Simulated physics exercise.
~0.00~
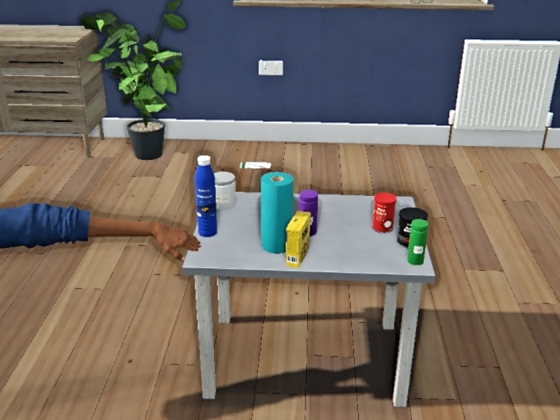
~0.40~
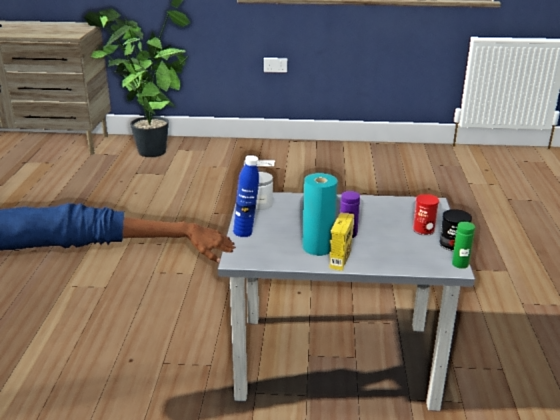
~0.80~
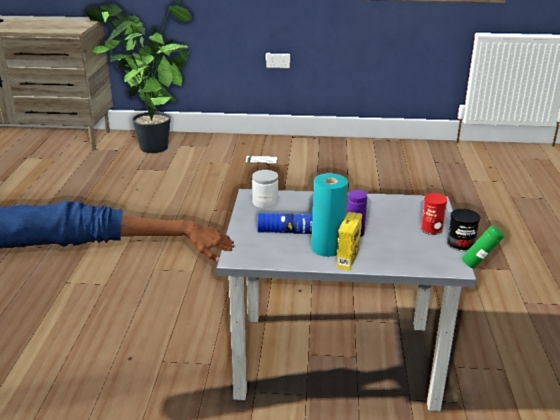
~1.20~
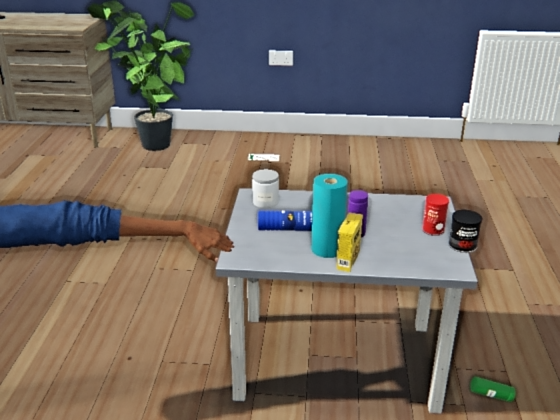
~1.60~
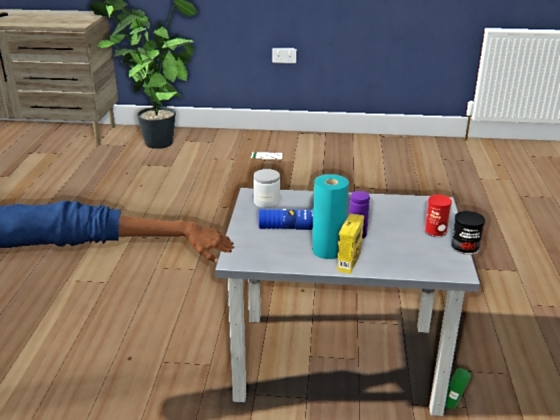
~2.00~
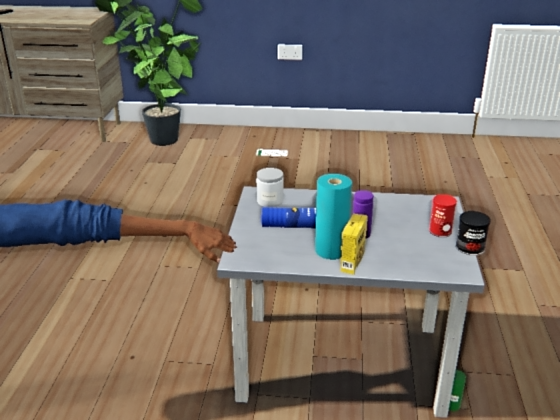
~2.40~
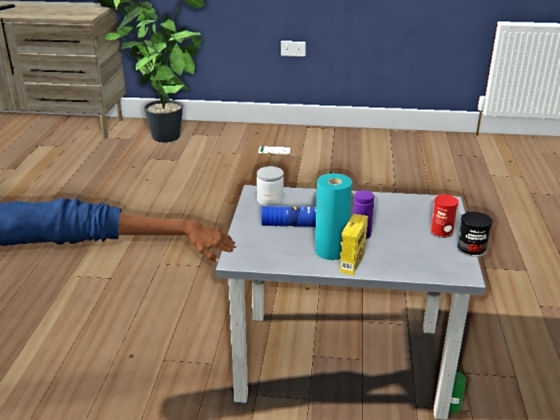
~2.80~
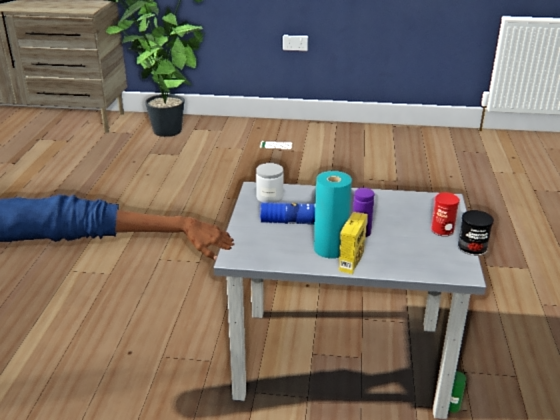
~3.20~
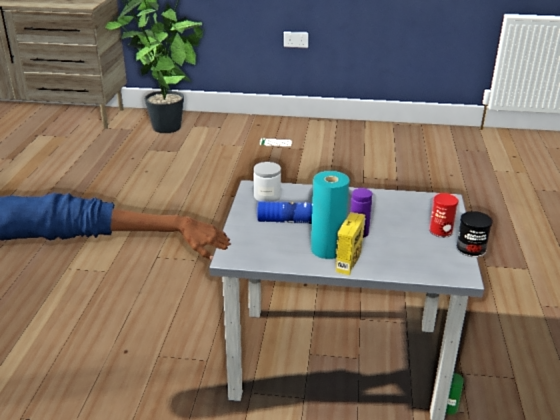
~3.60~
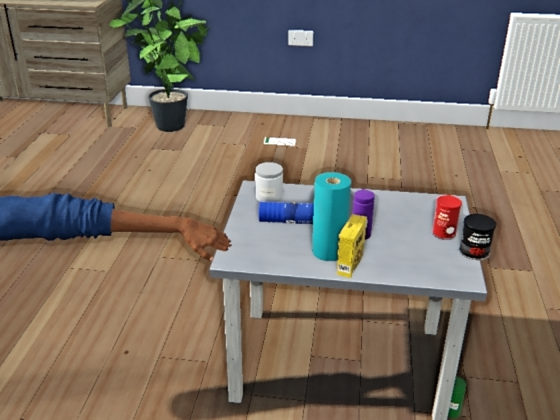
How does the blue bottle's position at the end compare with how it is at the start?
At the start the blue bottle stands upright on the table, but by the end it is lying on its side on the tabletop.
